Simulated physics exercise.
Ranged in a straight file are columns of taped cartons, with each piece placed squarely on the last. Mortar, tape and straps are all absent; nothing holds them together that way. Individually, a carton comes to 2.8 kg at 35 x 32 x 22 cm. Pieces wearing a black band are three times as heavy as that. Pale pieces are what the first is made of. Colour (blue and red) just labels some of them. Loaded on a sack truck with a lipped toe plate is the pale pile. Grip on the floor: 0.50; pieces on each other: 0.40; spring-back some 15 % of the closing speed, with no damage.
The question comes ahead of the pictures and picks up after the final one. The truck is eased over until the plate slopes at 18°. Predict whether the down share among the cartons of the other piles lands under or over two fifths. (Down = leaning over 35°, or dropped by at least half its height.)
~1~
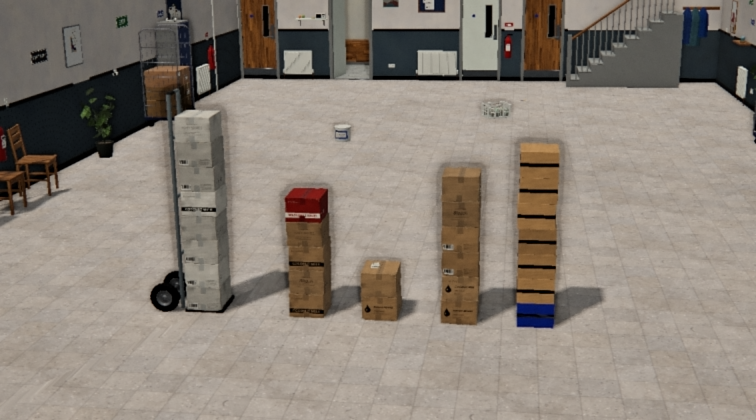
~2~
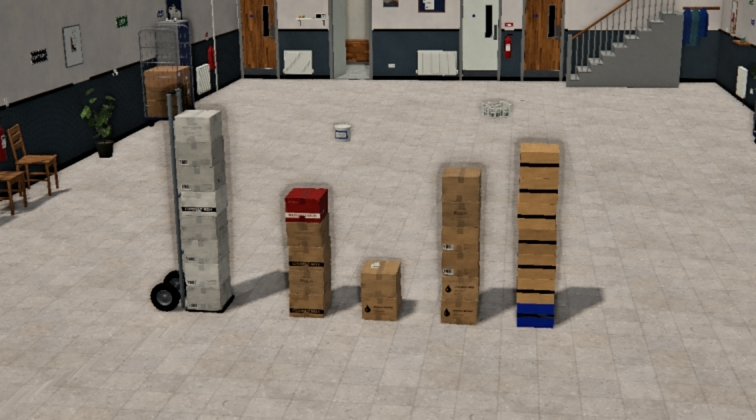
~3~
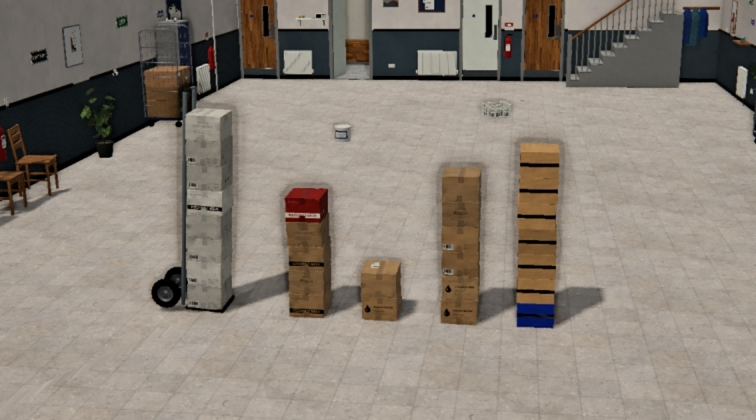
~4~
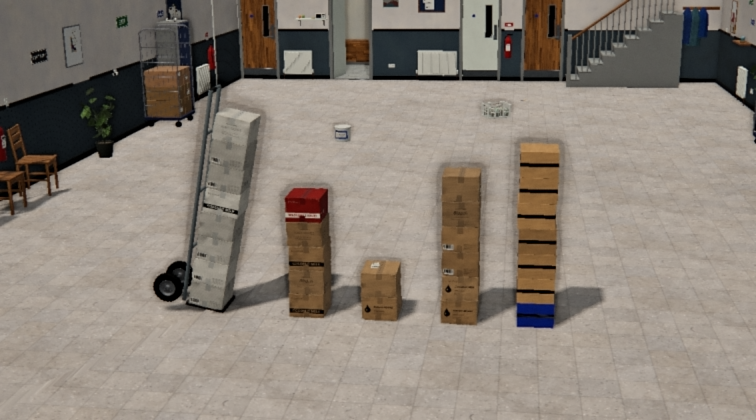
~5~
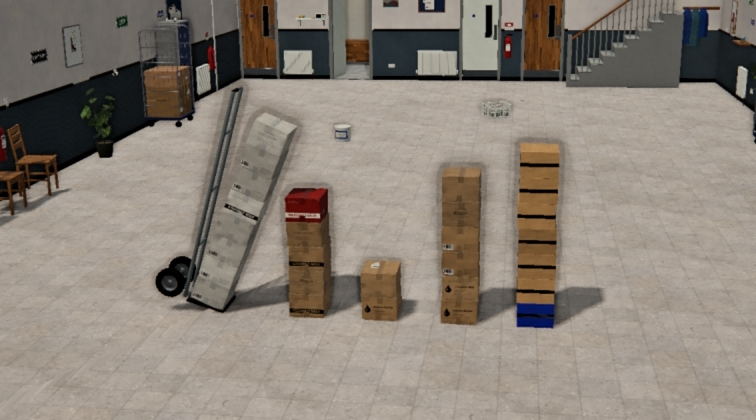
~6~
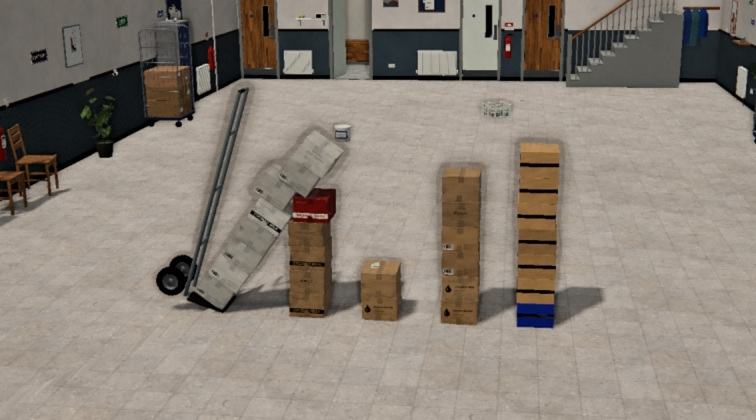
Looks like the toll is going to fall short of two fifths.
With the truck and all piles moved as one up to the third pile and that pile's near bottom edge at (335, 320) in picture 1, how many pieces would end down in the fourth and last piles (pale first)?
Counts down: Fourth 0; last 0.
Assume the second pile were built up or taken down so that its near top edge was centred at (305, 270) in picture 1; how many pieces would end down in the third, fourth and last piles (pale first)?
Result: Third pile 0, fourth pile 0, last pile 0.
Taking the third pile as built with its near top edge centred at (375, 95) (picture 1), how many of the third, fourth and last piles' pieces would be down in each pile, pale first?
The tally would be third 9, then fourth 6, then last 7.
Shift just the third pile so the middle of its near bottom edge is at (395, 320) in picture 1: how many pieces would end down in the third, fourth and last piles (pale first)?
The third pile ends with 0 down, the fourth with 0, the last with 0.
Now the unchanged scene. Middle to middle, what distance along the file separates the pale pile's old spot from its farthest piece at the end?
It ends around 200 cm away.
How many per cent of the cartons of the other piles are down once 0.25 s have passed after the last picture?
By then 0 %.
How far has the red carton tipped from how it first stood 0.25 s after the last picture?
Close to 10° of tilt compared with the start.
Then, 0.25 s on from the sixth picture, 8 of the pale pile down; none of the 20 other cartons down, 5 disturbed; red carton tipped 11°.
Then, 0.55 s on from the sixth picture, 8 of the pale pile down; 1 of the 20 other cartons down; red carton tipped 29°, 11 cm lower.
Finally, 8 of the pale pile down; 3 of the 20 other cartons down; red carton tipped 69°, 43 cm lower; blue carton unmoved. That is 15 per cent. Seen by the last camera, middles, red carton near (432, 258), blue carton near (535, 308).
